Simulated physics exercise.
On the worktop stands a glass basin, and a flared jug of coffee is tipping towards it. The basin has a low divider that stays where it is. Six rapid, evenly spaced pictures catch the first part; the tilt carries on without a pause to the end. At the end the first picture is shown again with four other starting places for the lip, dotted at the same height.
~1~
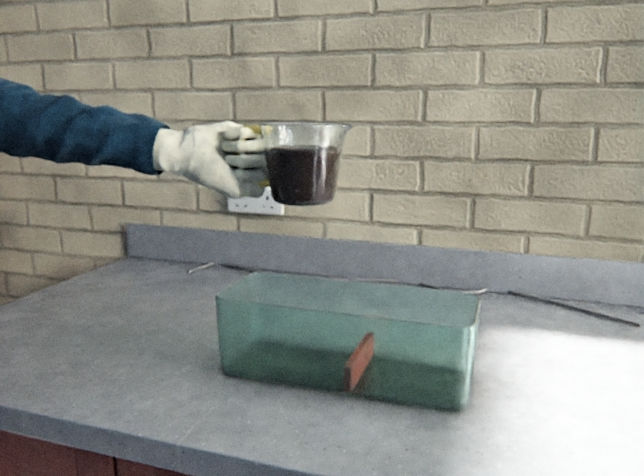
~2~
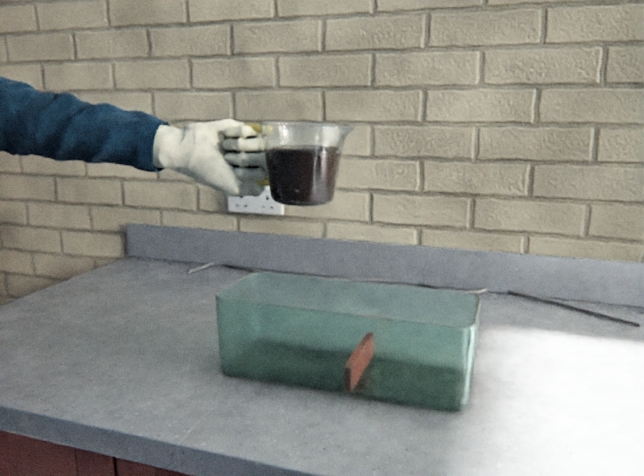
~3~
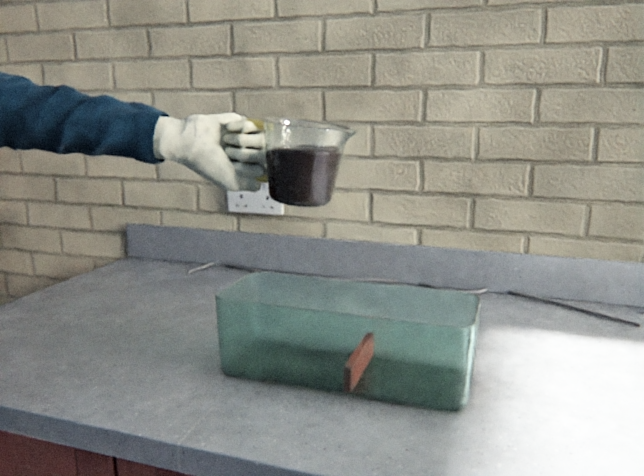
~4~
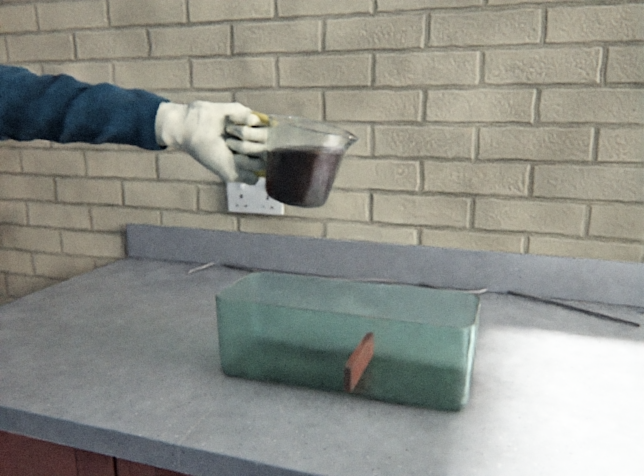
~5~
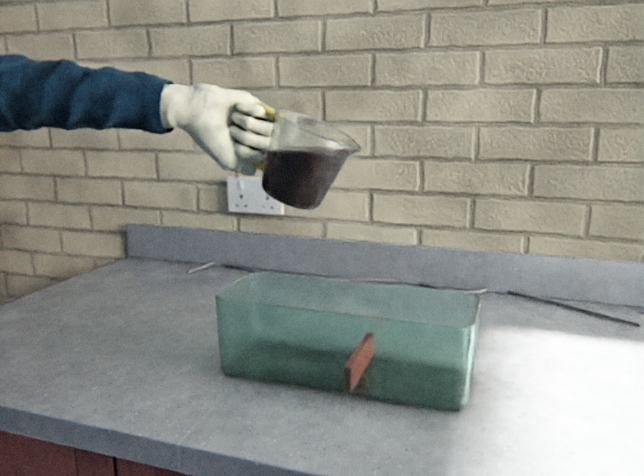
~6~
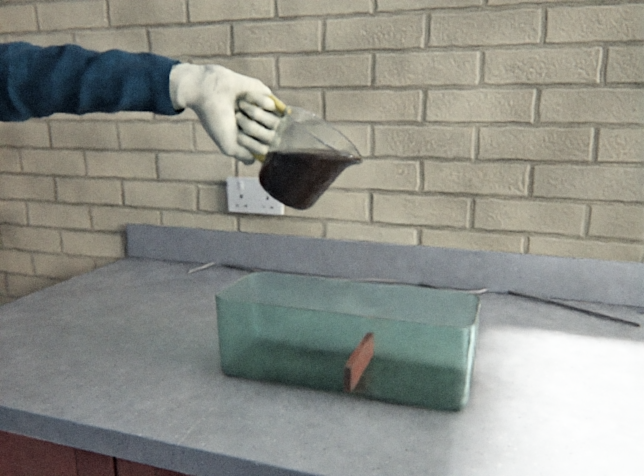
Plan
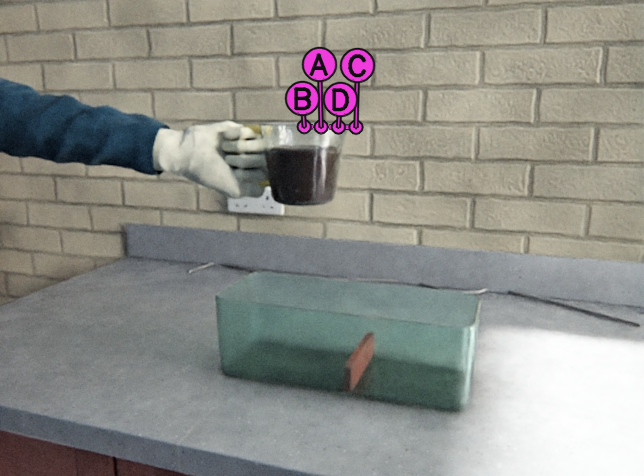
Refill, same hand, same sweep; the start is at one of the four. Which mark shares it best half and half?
Take B.
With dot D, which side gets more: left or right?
More ends on the right.
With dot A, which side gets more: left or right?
More ends on the right.
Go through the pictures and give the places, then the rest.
Upright, lip at (351, 127); basin from (223, 370) to (468, 410); top of the wall at (360, 348); nothing has left yet.
Upright, lip at (352, 128); nothing has left yet.
Tipped about 6°, lip at (354, 132); nothing has left yet.
Tipped about 13°, lip at (357, 140); nothing has left yet.
Tipped about 23°, lip at (360, 150); nothing has left yet.
Tipped about 34°, lip at (361, 162); nothing has left yet.
On the marked copy, A at (321, 126); B at (304, 126); C at (355, 127); D at (338, 127).
If A is chosen, about 25 % ends left of the wall and 73 % right of it.
If B is chosen, about 58 % ends left of the wall and 40 % right of it.
If C is chosen, about 8 % ends left of the wall and 90 % right of it.
If D is chosen, about 6 % ends left of the wall and 92 % right of it.
